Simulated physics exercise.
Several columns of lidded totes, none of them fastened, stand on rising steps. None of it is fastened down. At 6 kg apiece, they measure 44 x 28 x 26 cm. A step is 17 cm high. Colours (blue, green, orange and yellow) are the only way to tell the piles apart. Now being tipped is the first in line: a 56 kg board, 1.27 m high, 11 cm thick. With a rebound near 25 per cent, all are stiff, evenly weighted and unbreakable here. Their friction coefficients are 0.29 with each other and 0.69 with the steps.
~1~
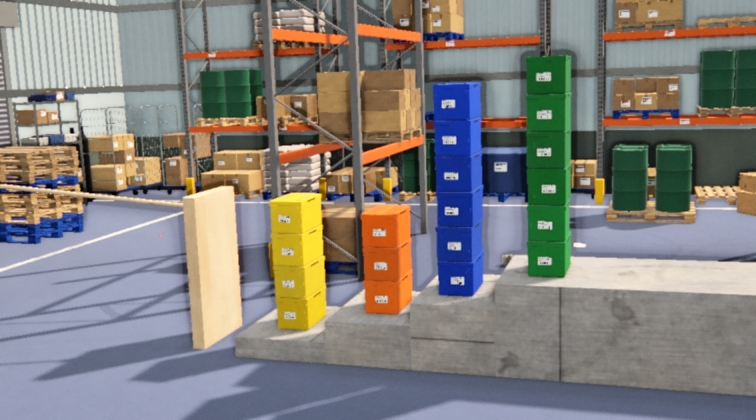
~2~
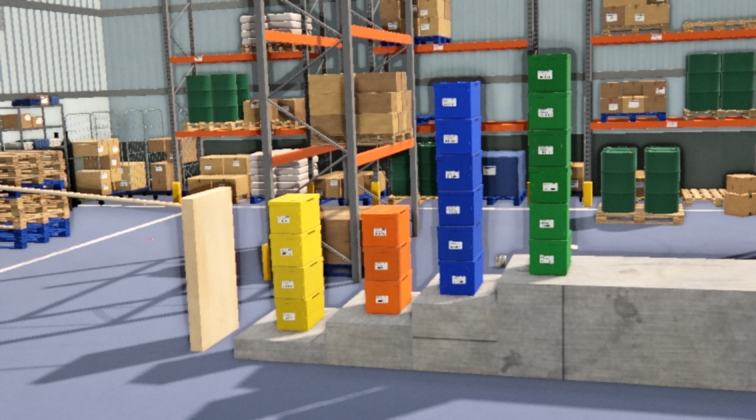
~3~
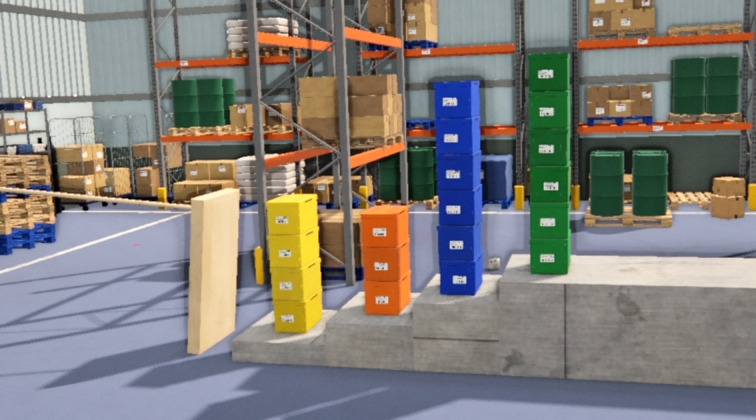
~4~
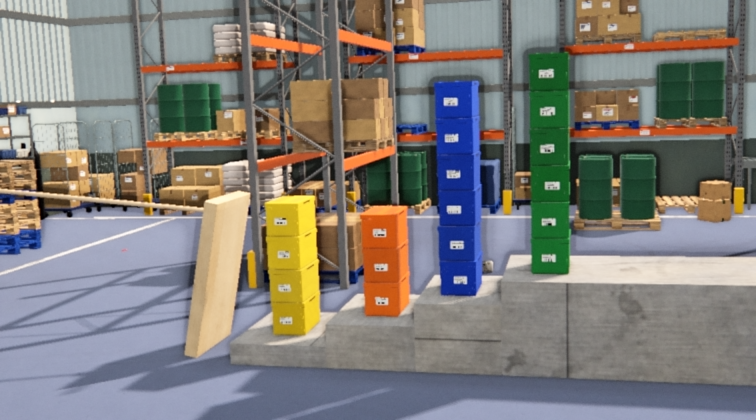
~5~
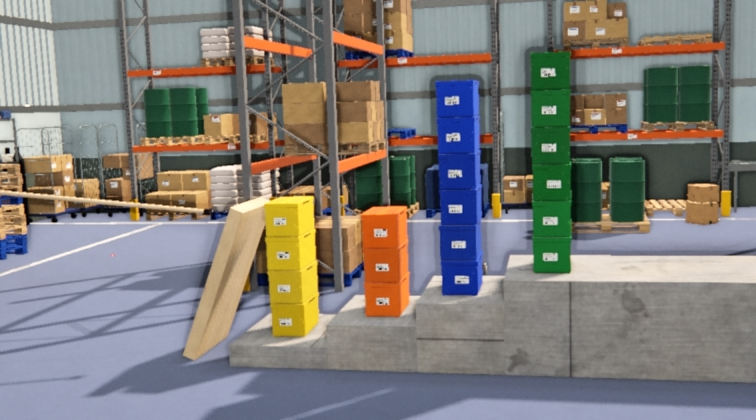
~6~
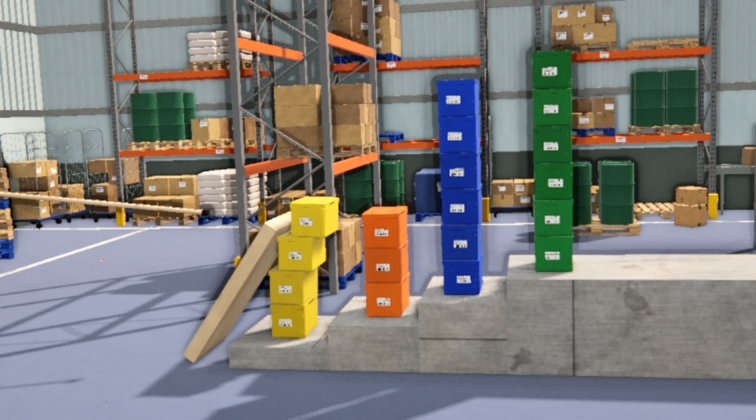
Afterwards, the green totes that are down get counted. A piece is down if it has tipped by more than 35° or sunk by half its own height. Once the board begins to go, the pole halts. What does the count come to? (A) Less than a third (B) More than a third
Less than a third (A).
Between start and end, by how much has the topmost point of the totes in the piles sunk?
Roughly 0 centimetres.
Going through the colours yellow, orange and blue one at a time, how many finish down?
Count - yellow = 3; orange = 0; blue = 0.
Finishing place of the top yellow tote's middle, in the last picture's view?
Roughly at (386, 244).
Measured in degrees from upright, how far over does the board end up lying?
60°, roughly.
Then, 0.12 s past the last view, board 42° from upright; none of the 6 green totes down (0 of 19 in all colours); top green tote unmoved; top yellow tote 13° from how it stood.
Then, 0.28 s past the last view, board 52° from upright; none of the 6 green totes down (0 of 19 in all colours); top green tote unmoved; top orange tote 11° from how it stood.
Then, 0.54 s past the last view, board 60° from upright; none of the 6 green totes down (2 of 19 in all colours); top green tote unmoved; top yellow tote 35° from how it stood, 10 cm lower.
In the end, board 60° from upright; none of the 6 green totes down (3 of 19 in all colours); top green tote unmoved; top yellow tote 65° from how it stood, 22 cm lower. That is 0 per cent. From the last view, middles, top green tote near (551, 71), top yellow tote near (386, 244).
